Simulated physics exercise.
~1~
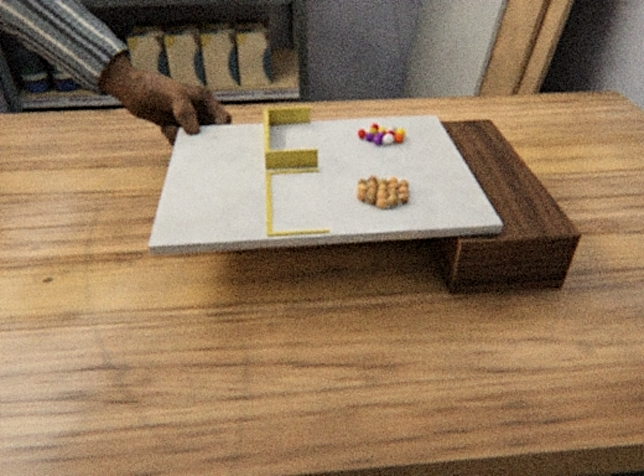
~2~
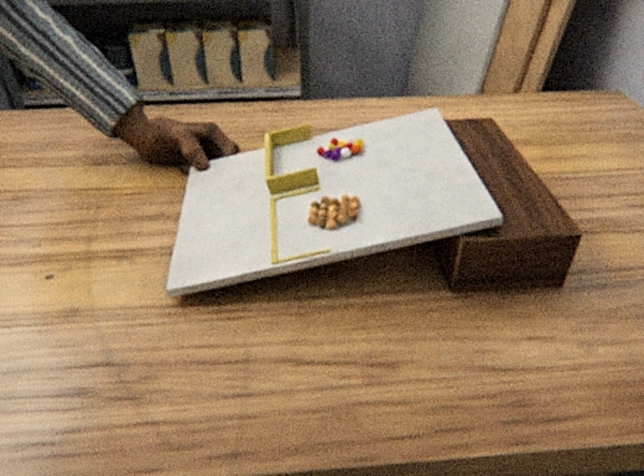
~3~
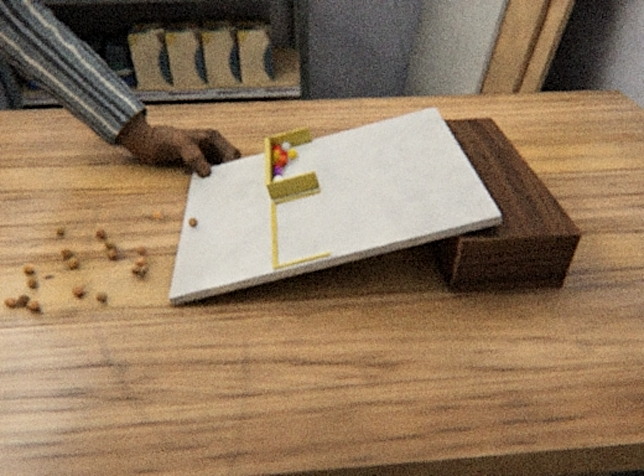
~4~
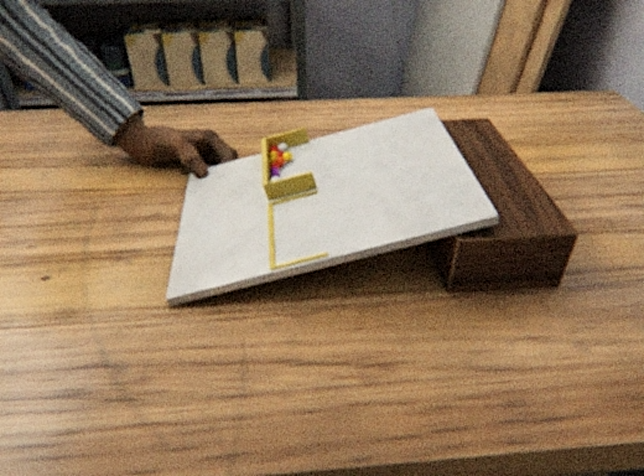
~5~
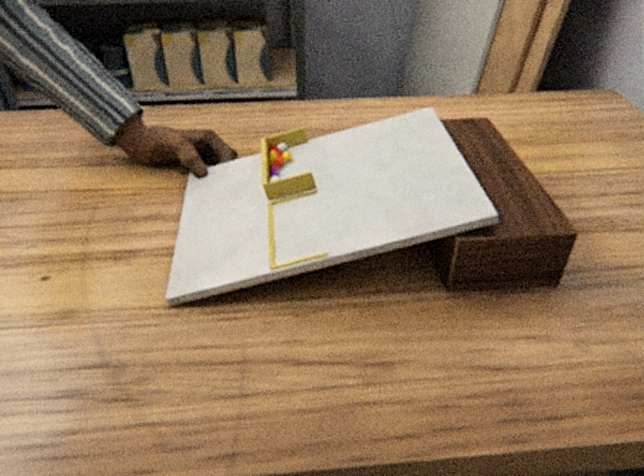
On a wooden table, a hand lowers one end of a white board propped on a dark block, and two small clusters slide left; the nearer brown pieces pass their low yellow bar and scatter off the board, while the farther colourful ones stay gathered behind their taller bar.
